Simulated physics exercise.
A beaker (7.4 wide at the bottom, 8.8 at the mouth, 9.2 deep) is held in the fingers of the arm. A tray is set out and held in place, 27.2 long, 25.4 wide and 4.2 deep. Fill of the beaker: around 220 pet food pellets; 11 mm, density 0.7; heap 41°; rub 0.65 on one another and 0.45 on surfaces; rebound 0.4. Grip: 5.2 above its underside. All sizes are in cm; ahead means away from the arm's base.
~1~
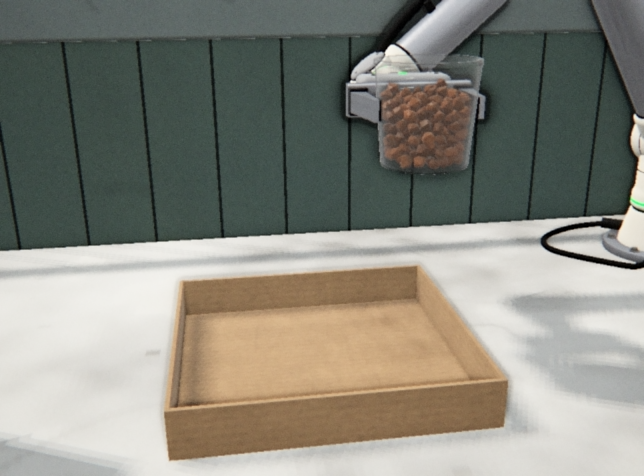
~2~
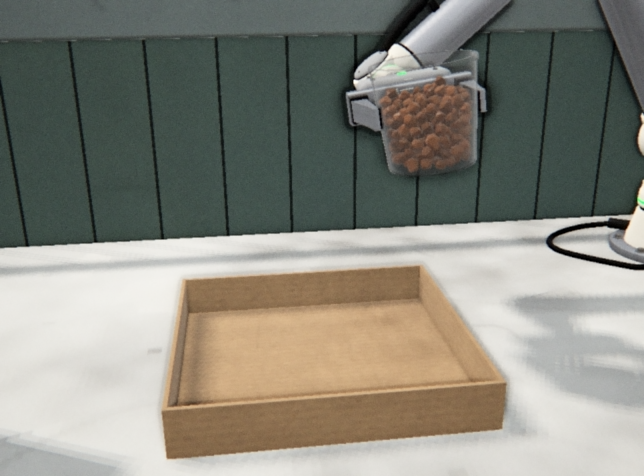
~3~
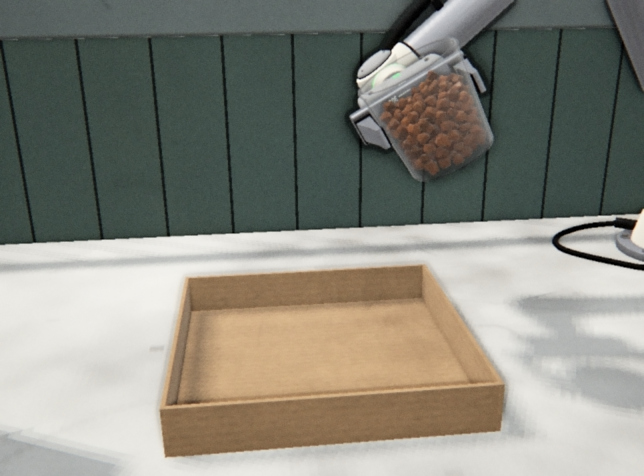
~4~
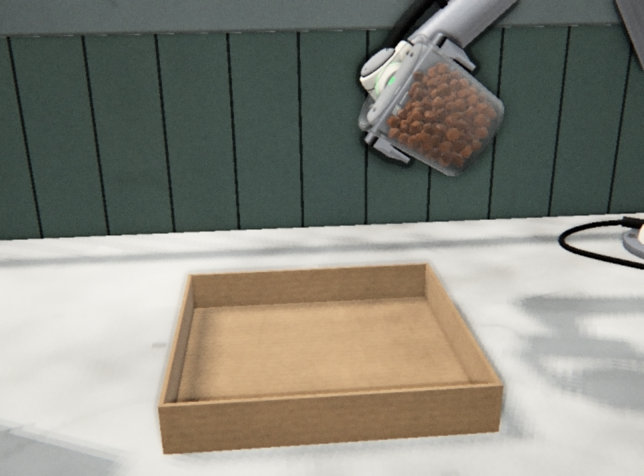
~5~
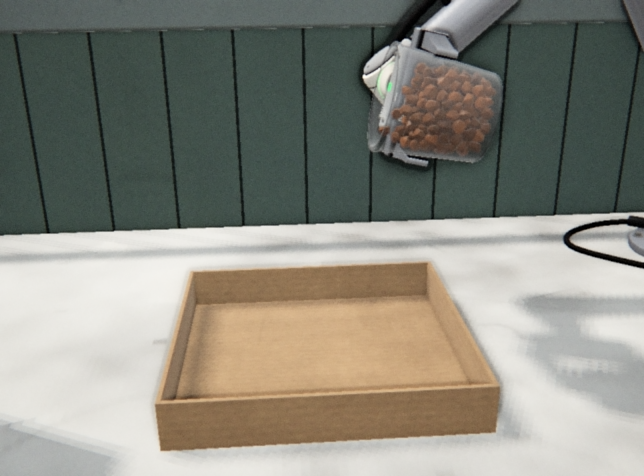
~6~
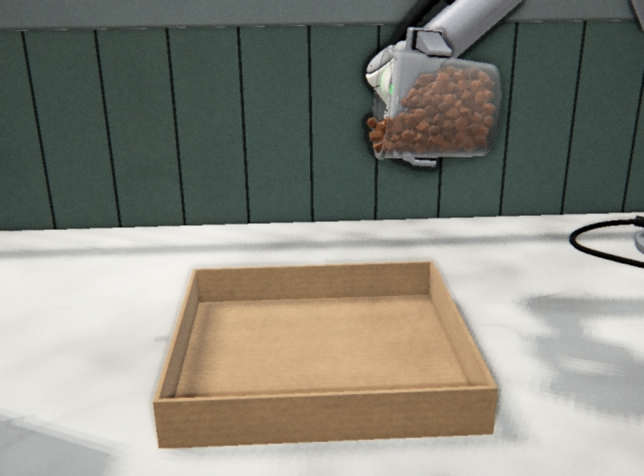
In the video, a robotic arm holds a clear container of brown pellets above an empty tray on a white surface, then rotates it from upright to nearly sideways, the pellets shifting toward its open left end.
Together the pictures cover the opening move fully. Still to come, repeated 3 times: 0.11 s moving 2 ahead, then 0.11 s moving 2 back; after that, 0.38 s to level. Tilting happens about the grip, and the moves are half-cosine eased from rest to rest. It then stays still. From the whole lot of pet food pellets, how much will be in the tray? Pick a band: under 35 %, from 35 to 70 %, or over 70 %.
From 35 to 70 %.
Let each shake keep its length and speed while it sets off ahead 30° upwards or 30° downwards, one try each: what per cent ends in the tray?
I'd say close to 50 percent for the first and close to 30 percent for the second.
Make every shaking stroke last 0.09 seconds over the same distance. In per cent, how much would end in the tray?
Then roughly 55 percent.
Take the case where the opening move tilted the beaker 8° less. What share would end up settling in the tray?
Then something close to 25 in a hundred.
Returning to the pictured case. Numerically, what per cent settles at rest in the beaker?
Roughly 50 in a hundred.
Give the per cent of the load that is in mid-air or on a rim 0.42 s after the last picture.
Logged share: Close to 9 per cent.
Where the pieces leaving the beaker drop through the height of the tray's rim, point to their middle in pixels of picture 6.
Close to pixel (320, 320).
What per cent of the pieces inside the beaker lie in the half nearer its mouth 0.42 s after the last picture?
Some 60 percent is in that half.
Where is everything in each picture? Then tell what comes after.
The first picture shows beaker middle at (426, 114), level; upper third of the load around (429, 103), from x 385 to 465, top at y 85; 225 in the beaker.
The second picture shows beaker middle at (428, 115), tilted 8° forward; upper third of the load around (432, 103), from x 385 to 465, top at y 80.
The third picture shows beaker middle at (431, 114), tilted 29° forward; upper third of the load around (440, 103), from x 385 to 480, top at y 75.
The fourth picture shows beaker middle at (434, 111), tilted 56° forward; upper third of the load around (444, 95), from x 395 to 490, top at y 70.
The fifth picture shows beaker middle at (435, 108), tilted 77° forward; upper third of the load around (447, 88), from x 385 to 490, top at y 70.
The sixth picture shows beaker middle at (436, 108), tilted 85° forward; upper third of the load around (454, 91), from x 375 to 490, top at y 70; 225 in the beaker.
Then, 0.42 s after the last picture, tilted 85° forward, highest piece 26 above the table; 169 in the beaker, 36 in the tray, 20 in flight or on a rim.
Then, 0.83 s after the last picture, tilted 49° forward, highest piece 26 above the table; 113 in the beaker, 107 in the tray, 5 in flight or on a rim.
Then, 1.24 s after the last picture, level, highest piece 26 above the table; 113 in the beaker, 112 in the tray.
Then, 2.29 s after the last picture, level, highest piece 26 above the table; 113 in the beaker, 112 in the tray.
Final count, 113 in the beaker, 112 in the tray. That is 50 % in the tray.
